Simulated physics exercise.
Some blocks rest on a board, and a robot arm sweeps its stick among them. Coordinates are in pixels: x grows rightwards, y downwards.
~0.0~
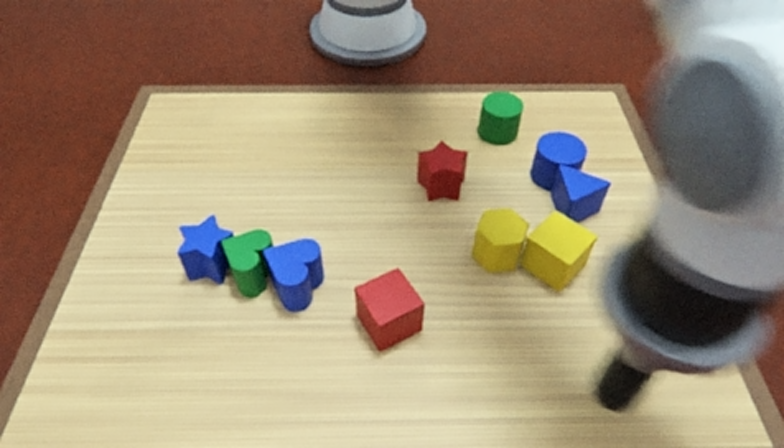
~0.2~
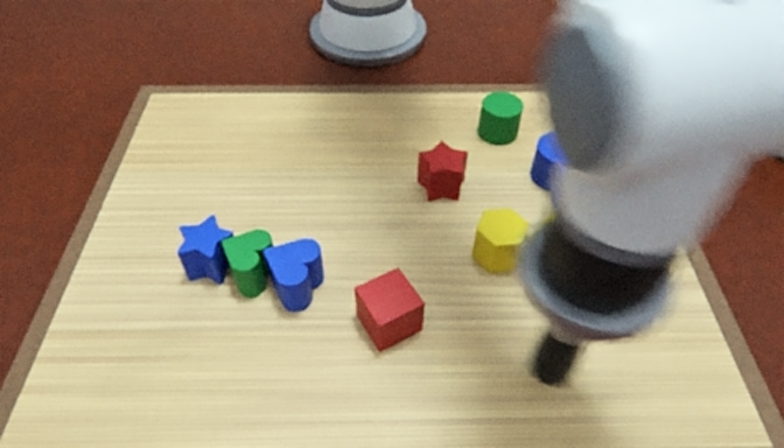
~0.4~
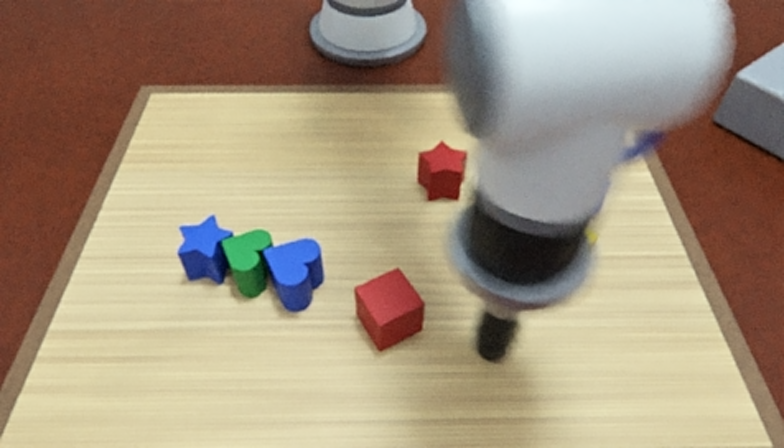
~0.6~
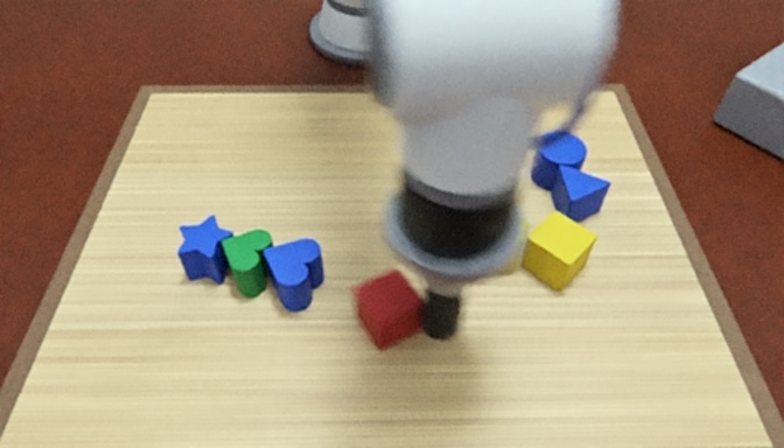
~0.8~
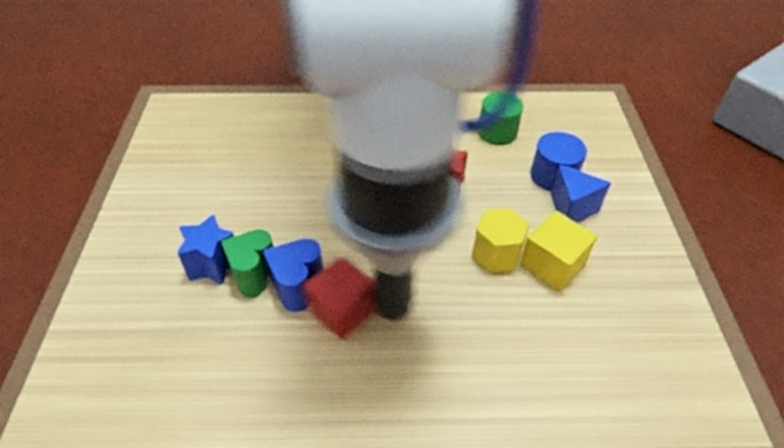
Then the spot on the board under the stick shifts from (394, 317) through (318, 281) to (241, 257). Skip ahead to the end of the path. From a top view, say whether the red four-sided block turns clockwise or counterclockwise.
Rotates counter-clockwise.
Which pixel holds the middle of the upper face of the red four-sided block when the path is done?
At the end it should sit near (199, 255).
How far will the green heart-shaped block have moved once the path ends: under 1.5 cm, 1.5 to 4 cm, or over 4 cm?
Displacement: Past 4 cm.
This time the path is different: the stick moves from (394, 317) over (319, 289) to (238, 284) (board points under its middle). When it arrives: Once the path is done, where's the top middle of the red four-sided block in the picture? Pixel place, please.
The answer is (184, 273).
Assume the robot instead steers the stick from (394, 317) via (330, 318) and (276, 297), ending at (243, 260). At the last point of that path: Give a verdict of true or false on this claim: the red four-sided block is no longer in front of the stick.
This is false.
The first path, step by step. One third of the way, stick at (340, 279); blue star block at (172, 229), turned 15° clockwise; green heart-shaped block at (206, 245); blue heart-shaped block at (248, 255); red four-sided block at (292, 267), turned 30° anticlockwise.
Two thirds of the way, stick at (289, 259); blue star block at (143, 221), turned 45° clockwise; green heart-shaped block at (156, 250), turned 25° clockwise; blue heart-shaped block at (194, 265), turned 40° anticlockwise; red four-sided block at (243, 257), turned 65° anticlockwise.
At the end, stick at (237, 245); blue star block at (137, 221), turned 60° clockwise; green heart-shaped block at (117, 258), turned 75° clockwise; blue heart-shaped block at (158, 285), turned 75° anticlockwise; red four-sided block at (199, 255), turned 100° anticlockwise.
